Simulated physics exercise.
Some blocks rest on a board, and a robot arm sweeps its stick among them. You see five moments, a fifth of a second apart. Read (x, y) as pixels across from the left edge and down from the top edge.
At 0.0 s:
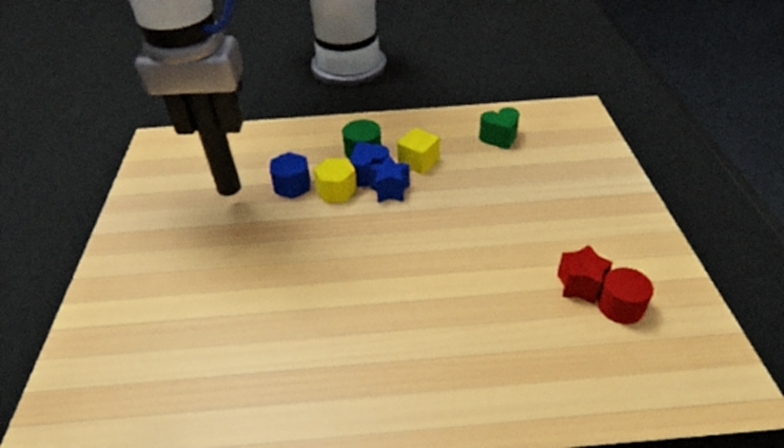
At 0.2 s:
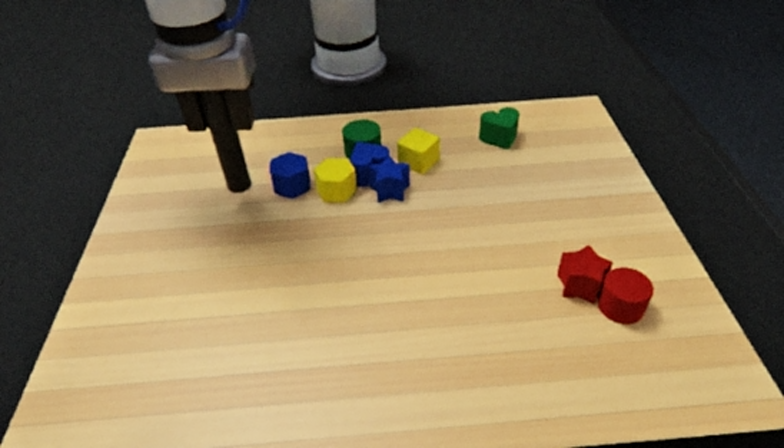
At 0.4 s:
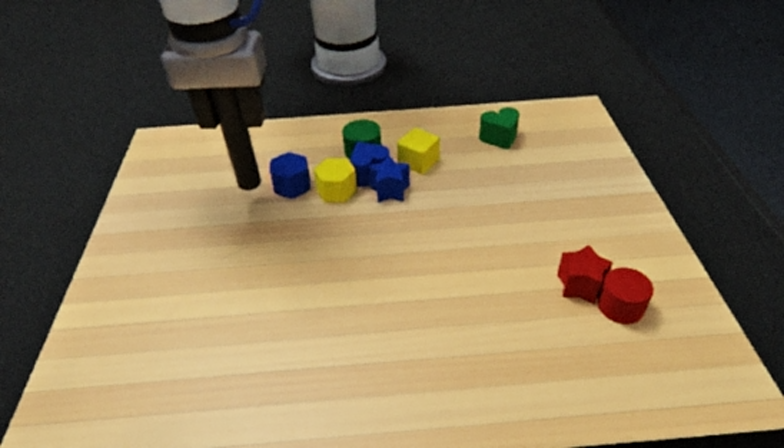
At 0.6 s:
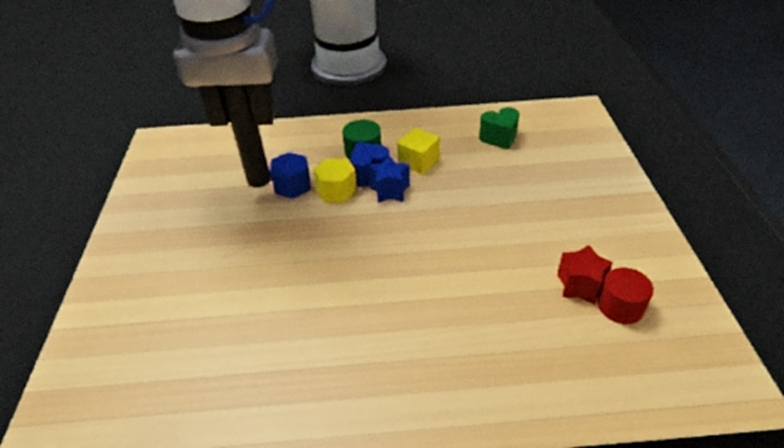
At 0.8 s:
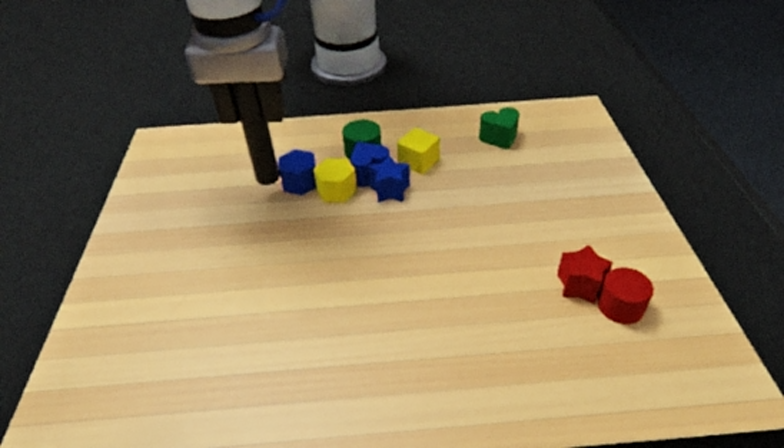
Robot arm sliding its black stick rightward across a wooden board, nudging a blue hexagonal block slightly beside other colored blocks.
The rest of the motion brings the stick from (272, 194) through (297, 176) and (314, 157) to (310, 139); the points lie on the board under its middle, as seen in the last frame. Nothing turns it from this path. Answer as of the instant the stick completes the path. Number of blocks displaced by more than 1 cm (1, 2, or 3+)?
2 blocks.
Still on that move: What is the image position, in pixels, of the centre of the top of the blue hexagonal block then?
I think it will end close to (339, 138).
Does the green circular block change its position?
Yes - that is the case.
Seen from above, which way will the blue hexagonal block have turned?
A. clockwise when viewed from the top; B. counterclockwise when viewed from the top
Letter A.
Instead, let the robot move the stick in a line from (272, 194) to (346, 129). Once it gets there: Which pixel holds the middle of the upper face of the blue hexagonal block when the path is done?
The top centre is at (336, 141).
What follows on the original path. One third of the way, stick (294, 160); blue hexagonal block (324, 147), turned 20° clockwise.
Two thirds of the way, stick (312, 142); blue hexagonal block (340, 138), turned 65° clockwise; green circular block (375, 127).
At the end, stick (307, 123); blue hexagonal block (339, 138), turned 70° clockwise; yellow hexagonal block not moved; green circular block (375, 127).
